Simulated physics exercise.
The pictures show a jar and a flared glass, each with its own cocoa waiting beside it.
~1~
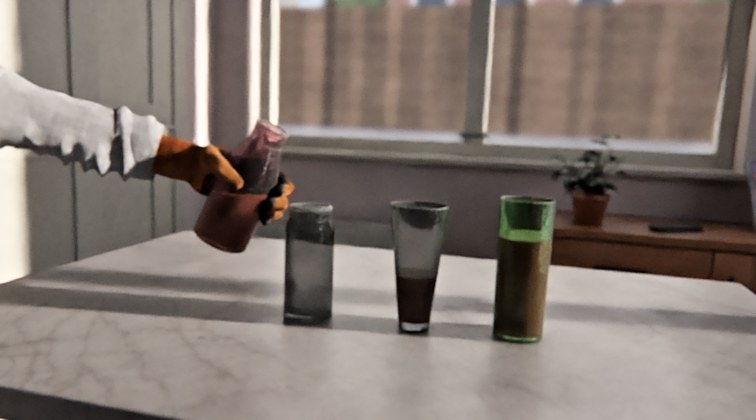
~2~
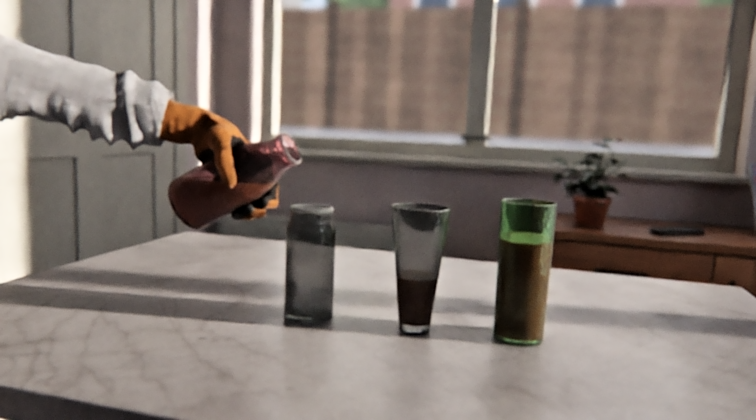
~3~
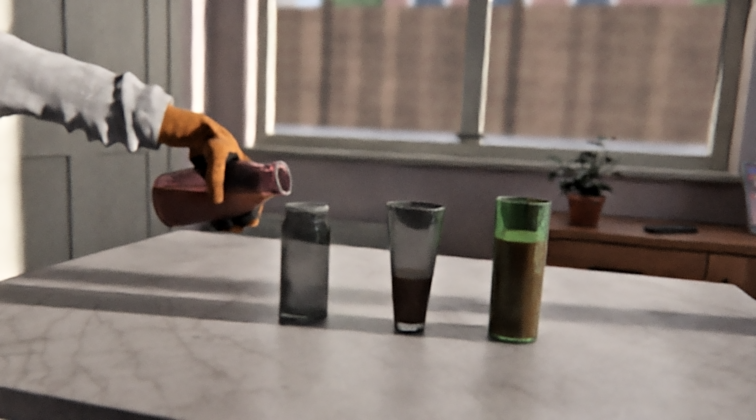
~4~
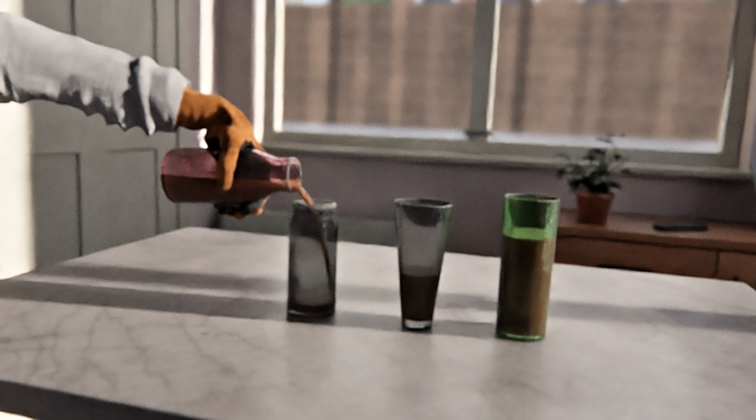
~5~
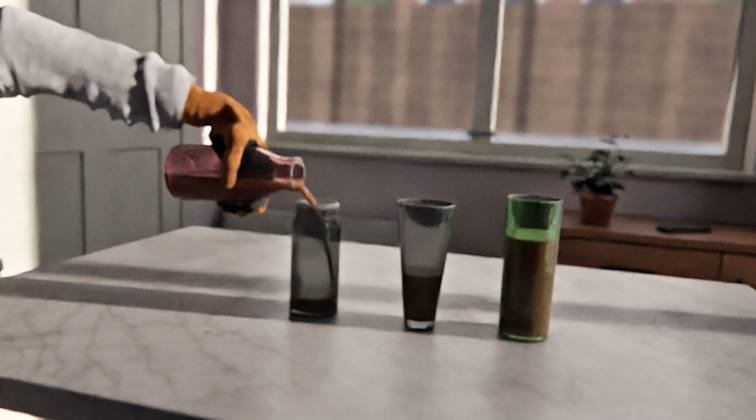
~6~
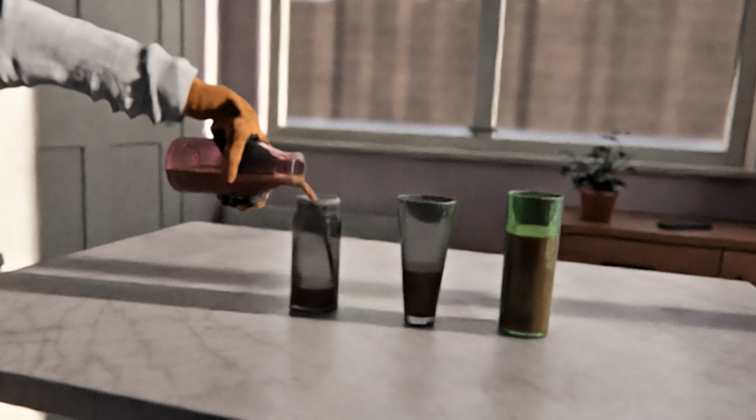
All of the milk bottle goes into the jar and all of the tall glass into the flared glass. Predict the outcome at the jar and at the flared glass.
The jar holds everything, the flared glass overflows.
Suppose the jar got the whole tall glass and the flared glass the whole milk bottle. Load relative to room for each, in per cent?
The first comes to 80 per cent and the second to 120 per cent.
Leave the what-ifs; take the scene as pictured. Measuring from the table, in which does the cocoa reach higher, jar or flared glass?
That's the one on the right.
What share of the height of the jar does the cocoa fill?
Looks like roughly 75 percent to me.
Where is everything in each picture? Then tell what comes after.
In the first frame, a hand has the milk bottle; milk bottle (247, 182) tipped 25° with all of its load; tall glass (523, 266) about three quarters full; jar (309, 258) empty; flared glass (417, 262) about a third full.
In the second frame, the milk bottle is tipped; milk bottle (240, 176) tipped 60° with all of its load; jar (310, 259) empty.
In the third frame, the milk bottle is tipped; milk bottle (227, 189) tipped 75° with all of its load; jar (305, 257) empty.
In the fourth frame, the stream is running; milk bottle (237, 175) tipped 85° with nearly all of its load; jar nearly empty, surface at (312, 299).
In the fifth frame, the stream is running; milk bottle (240, 173) tipped 85° with about three quarters of its load; flared glass (423, 260) about a third full.
In the sixth frame, the stream is running; milk bottle (241, 168) tipped 90° with about three quarters of its load; tall glass about three quarters full, surface at (532, 233); jar about a quarter full, surface at (315, 282); flared glass about a third full, surface at (423, 268).
Shortly, the jar is about half full.
Then, the jar is about three quarters full.
At the finish, the jar is about three quarters full; the flared glass is full to the brim, some went over its rim.
